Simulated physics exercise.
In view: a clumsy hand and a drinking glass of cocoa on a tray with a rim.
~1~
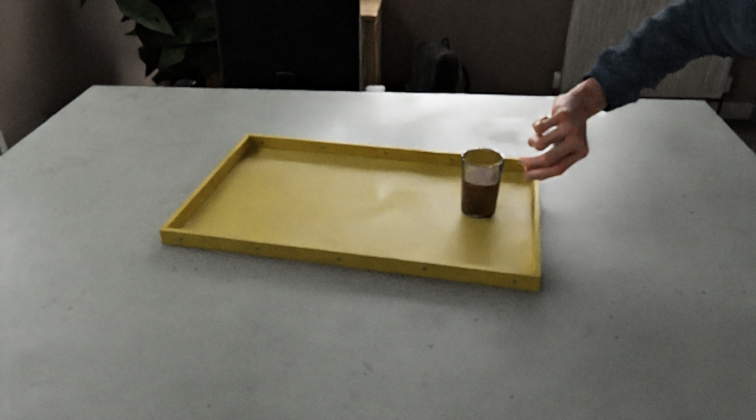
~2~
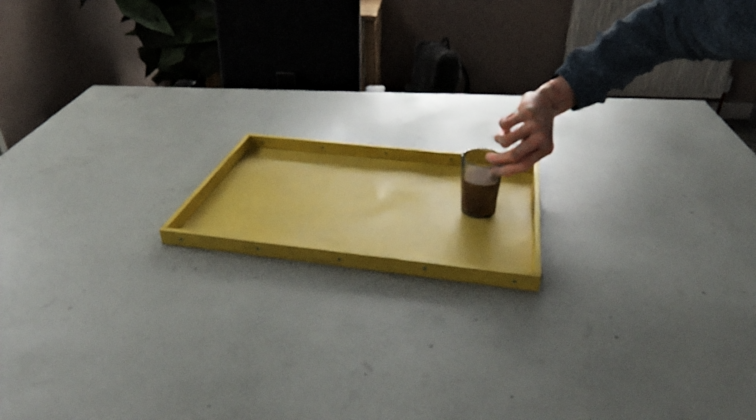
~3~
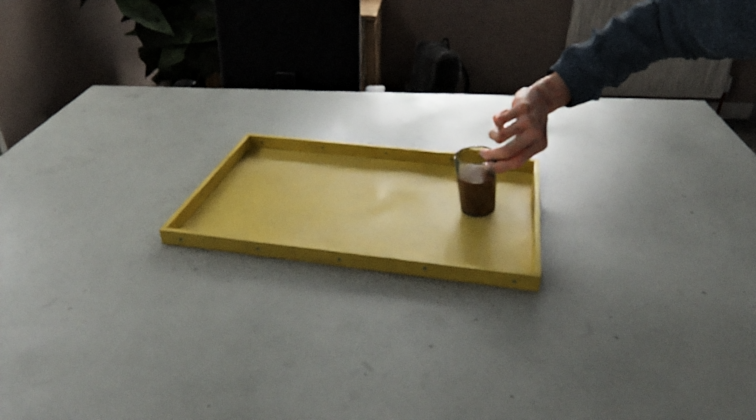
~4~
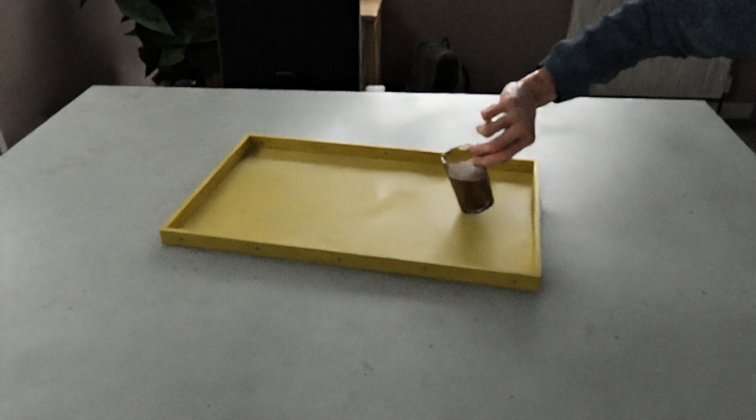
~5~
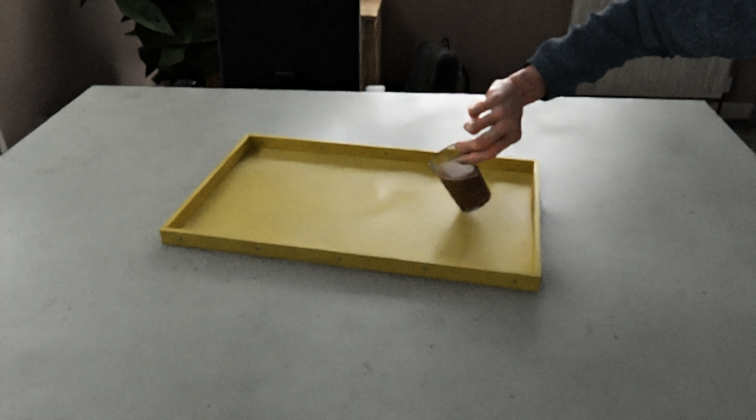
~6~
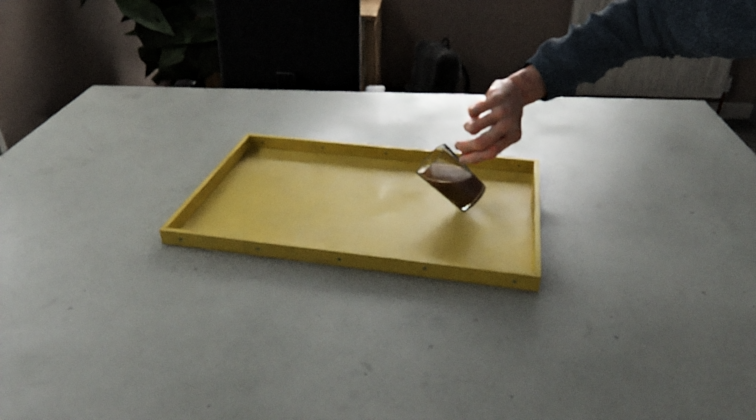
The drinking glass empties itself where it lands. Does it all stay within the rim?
In the end it keeps within the tray.
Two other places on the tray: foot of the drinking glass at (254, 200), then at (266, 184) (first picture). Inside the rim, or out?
At the first place it wets the top as well, at the second it escapes from the tray.
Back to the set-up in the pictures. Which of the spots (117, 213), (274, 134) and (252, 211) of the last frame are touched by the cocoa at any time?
In turn: Clear of it, clear of it, in the puddle.
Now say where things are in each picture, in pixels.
It stands upright; drinking glass (481, 182) about two thirds full; tray (355, 250), in the first picture.
Fingers against its side; drinking glass about two thirds full, surface at (481, 176), in the second picture.
Fingers against its side; drinking glass (477, 180) about two thirds full, in the third picture.
Fingers against its side; drinking glass about two thirds full, surface at (467, 172); tray (355, 250), in the fourth picture.
Fingers against its side; drinking glass (461, 177) tipped 30°, in the fifth picture.
It is falling; drinking glass (451, 177) tipped 50°, in the sixth picture.
A moment on, the drinking glass lies in the tray; the puddle covers about as much as a plate; the rim holds it.
Further on, the puddle covers about as much as a tray; the rim holds it.
When it is over, the puddle covers about as much as a tray; the rim holds it.
